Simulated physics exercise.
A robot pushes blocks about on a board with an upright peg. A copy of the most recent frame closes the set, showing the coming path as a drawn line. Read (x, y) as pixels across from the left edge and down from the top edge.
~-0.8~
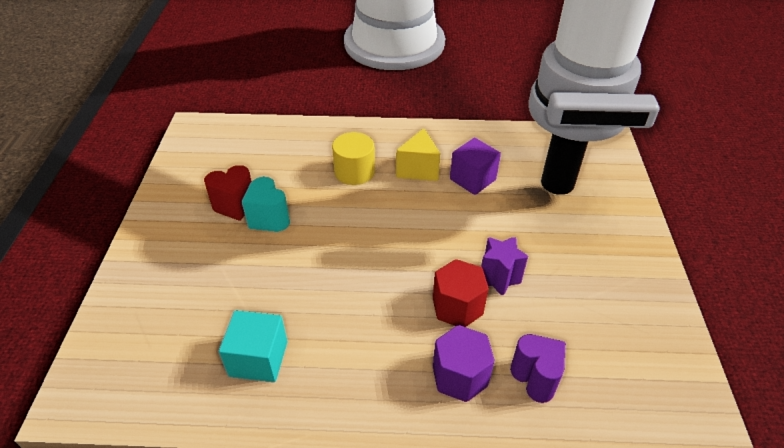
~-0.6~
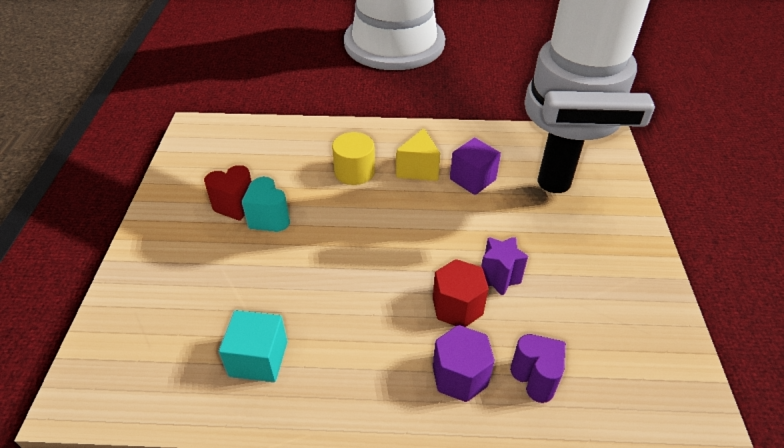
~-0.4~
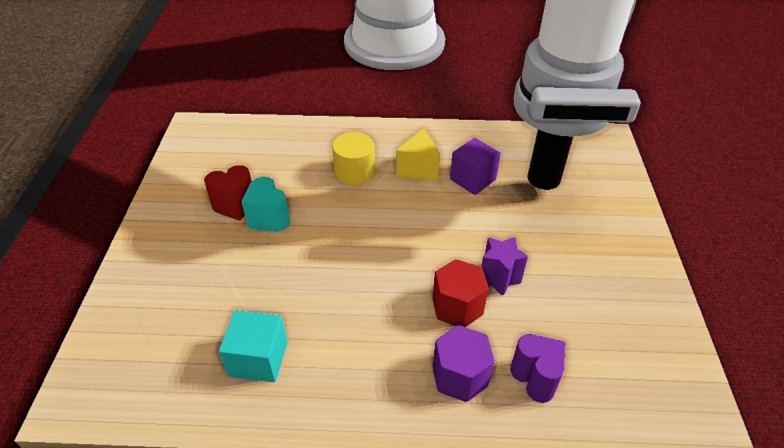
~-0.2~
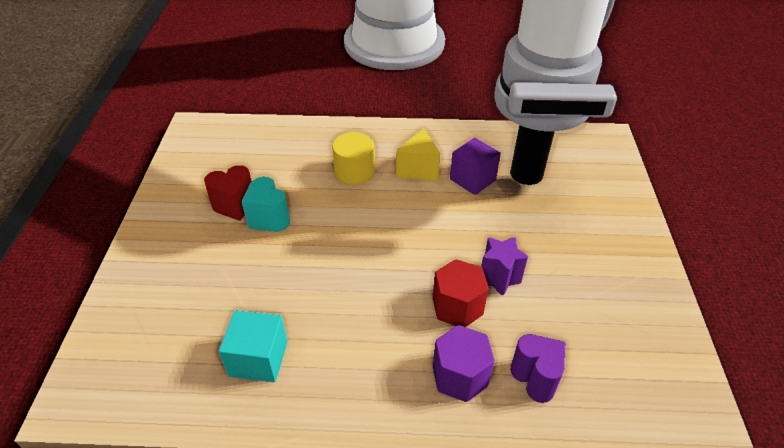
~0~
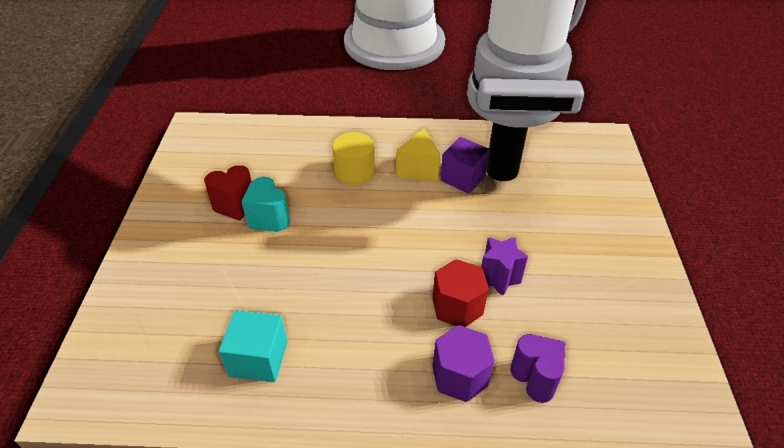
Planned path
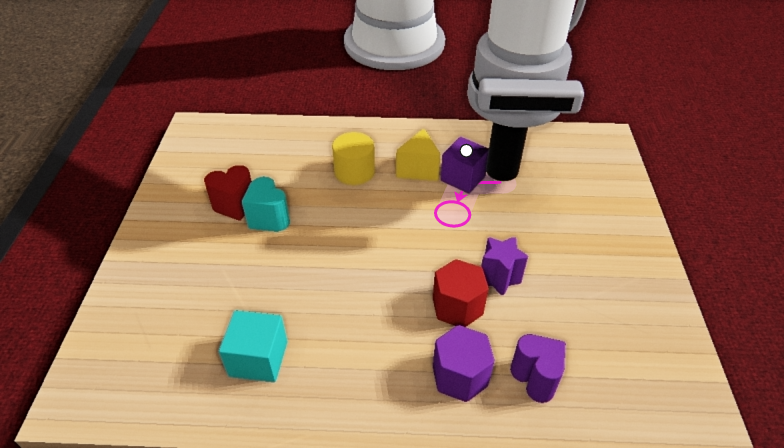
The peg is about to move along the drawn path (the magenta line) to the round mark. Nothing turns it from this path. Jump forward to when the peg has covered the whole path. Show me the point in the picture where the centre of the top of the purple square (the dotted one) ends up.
The purple square ends near (434, 152).
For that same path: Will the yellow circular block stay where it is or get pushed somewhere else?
It is untouched.
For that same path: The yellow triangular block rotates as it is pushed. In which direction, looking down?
Twists clockwise.
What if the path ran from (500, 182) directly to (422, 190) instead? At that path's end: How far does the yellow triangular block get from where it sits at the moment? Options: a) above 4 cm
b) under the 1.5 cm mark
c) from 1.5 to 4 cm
Letter a.
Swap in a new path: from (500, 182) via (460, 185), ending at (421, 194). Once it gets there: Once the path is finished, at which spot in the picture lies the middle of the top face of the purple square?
So, by the moment the path ends, you'll find the top centre of the purple square at (395, 152).
Path on the board, from (500, 182) by way of (474, 183) and (460, 196) to (453, 214); the dot is on the purple square.
What follows on the original path. Halfway along, peg at (465, 177); yellow triangular block at (406, 141), turned 40° clockwise; purple square at (434, 152), turned 15° anticlockwise.
At the end, peg at (454, 202); yellow circular block in place; yellow triangular block at (406, 141), turned 40° clockwise; purple square at (434, 152), turned 15° anticlockwise; purple star block in place.
